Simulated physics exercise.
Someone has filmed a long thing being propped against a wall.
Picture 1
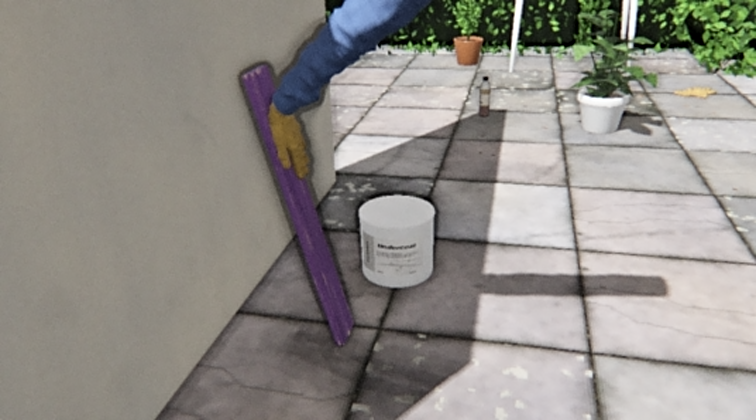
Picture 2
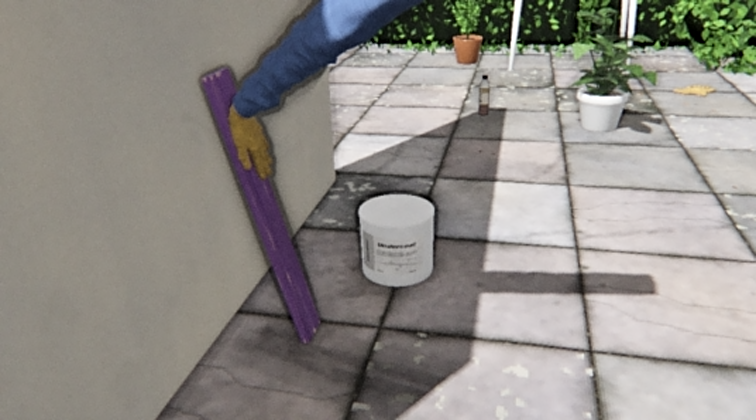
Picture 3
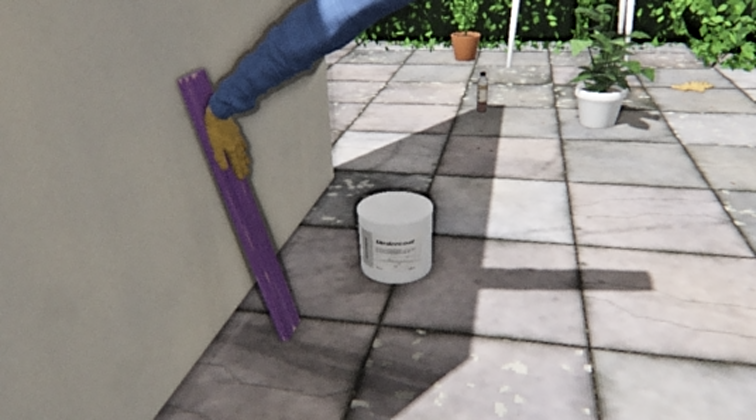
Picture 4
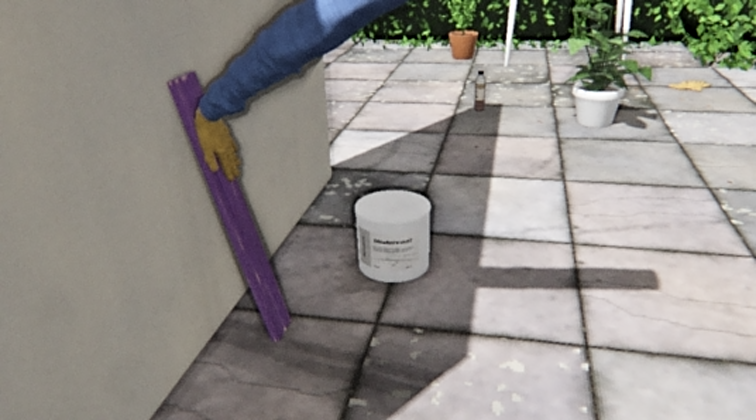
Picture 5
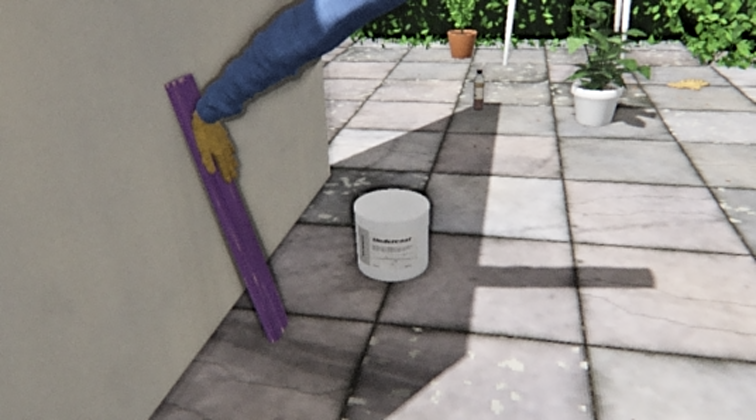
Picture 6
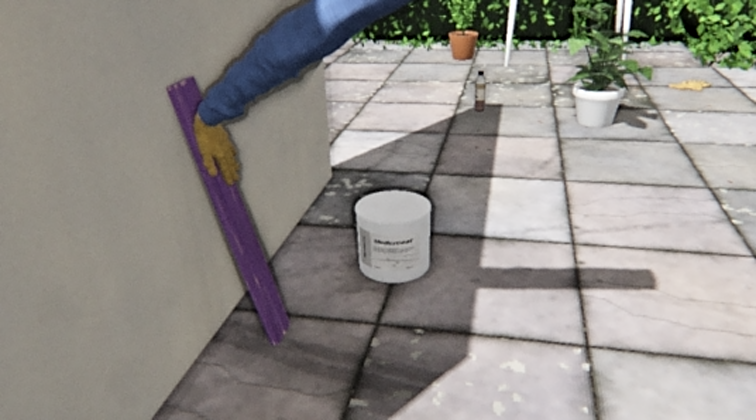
On a paved patio beside a plain wall, a gloved hand at the end of a blue sleeve holds a purple plank upright at a slant, near a white pail. The hand moves the plank a short way left, until it leans against the wall, then stays on it, almost still.
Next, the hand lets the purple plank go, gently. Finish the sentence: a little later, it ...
A little later, it is still propped there.
Then, 0.30 s later than the last frame, all is still.
Then, 0.70 s later than the last frame, purple plank resting near (235, 219).
When it is over, both as before. End places, in pixels of the last picture, purple plank near (234, 219). The plank remains leaning.
